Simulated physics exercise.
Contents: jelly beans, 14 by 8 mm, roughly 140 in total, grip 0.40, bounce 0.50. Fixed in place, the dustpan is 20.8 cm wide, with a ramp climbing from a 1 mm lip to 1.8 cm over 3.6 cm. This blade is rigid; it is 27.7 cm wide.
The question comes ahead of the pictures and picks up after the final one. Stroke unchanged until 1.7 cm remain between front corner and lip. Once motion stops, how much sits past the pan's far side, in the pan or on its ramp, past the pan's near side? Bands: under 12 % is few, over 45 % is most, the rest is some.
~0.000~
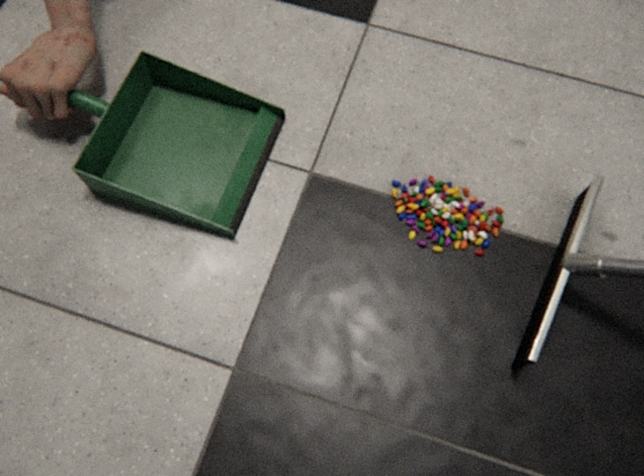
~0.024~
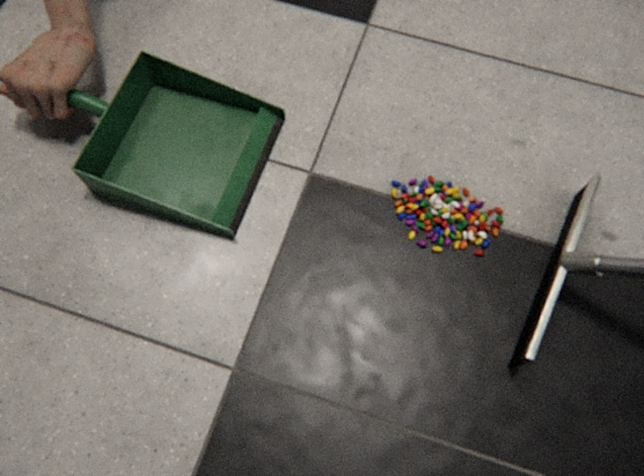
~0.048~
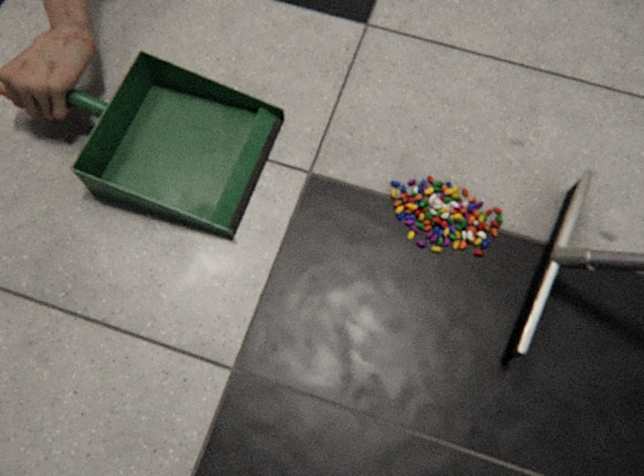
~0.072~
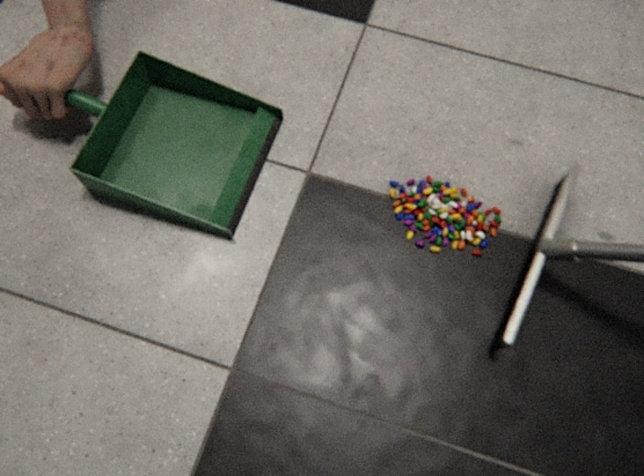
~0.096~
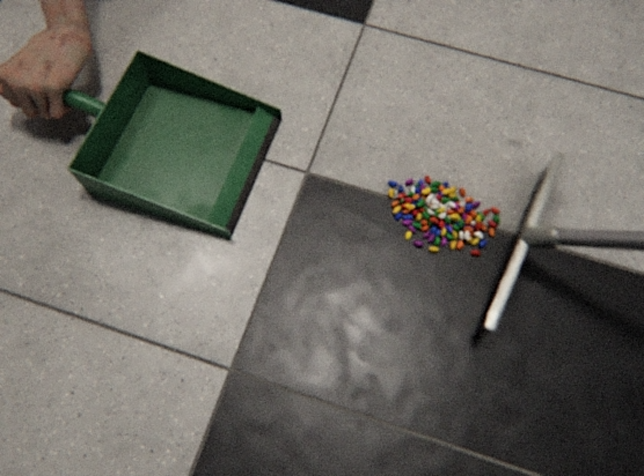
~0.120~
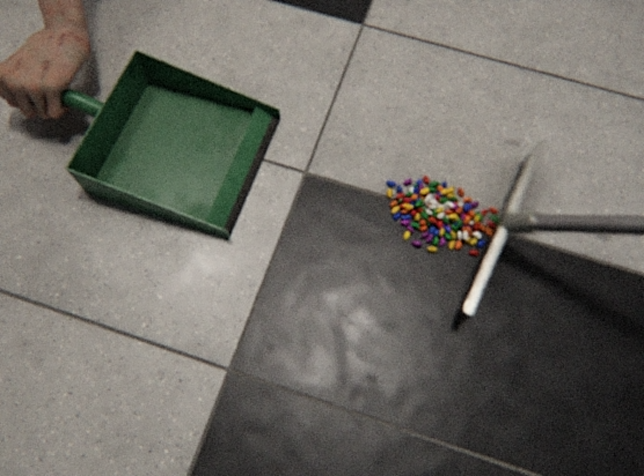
Past the pan's far side: Most; in the pan or on its ramp: Some; past the pan's near side: Few.
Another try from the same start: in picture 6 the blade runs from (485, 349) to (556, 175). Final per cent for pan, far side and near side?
Final per cent - pan 20, far 20, near 0.
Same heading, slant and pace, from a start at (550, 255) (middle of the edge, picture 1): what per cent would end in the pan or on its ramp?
It would come to about 20 in a hundred.
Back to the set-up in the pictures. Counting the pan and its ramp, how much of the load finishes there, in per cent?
20 percent.
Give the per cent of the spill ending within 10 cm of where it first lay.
About 0 percent.
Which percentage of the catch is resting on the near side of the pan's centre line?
Roughly 40 percent.
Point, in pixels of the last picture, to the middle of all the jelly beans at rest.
When it all comes to rest, the middle is near (239, 101).
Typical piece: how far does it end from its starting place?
The figure is about 38 cm.
Then, at 0.27 s, middle of the blade 18 cm from the lip; 0 % over the lip, far side 20 %, near side 0 %.
Then, at 0.37 s, middle of the blade 8 cm from the lip; 0 % over the lip, far side 45 %, near side 0 %.
Then, at 0.60 s, middle of the blade 4 cm from the lip; 30 % over the lip, far side 55 %, near side 0 %.
At rest (2.7 s), far side 55 %, pan 20 %, near side 0 %, in front of the lip or behind the blade 25 %.
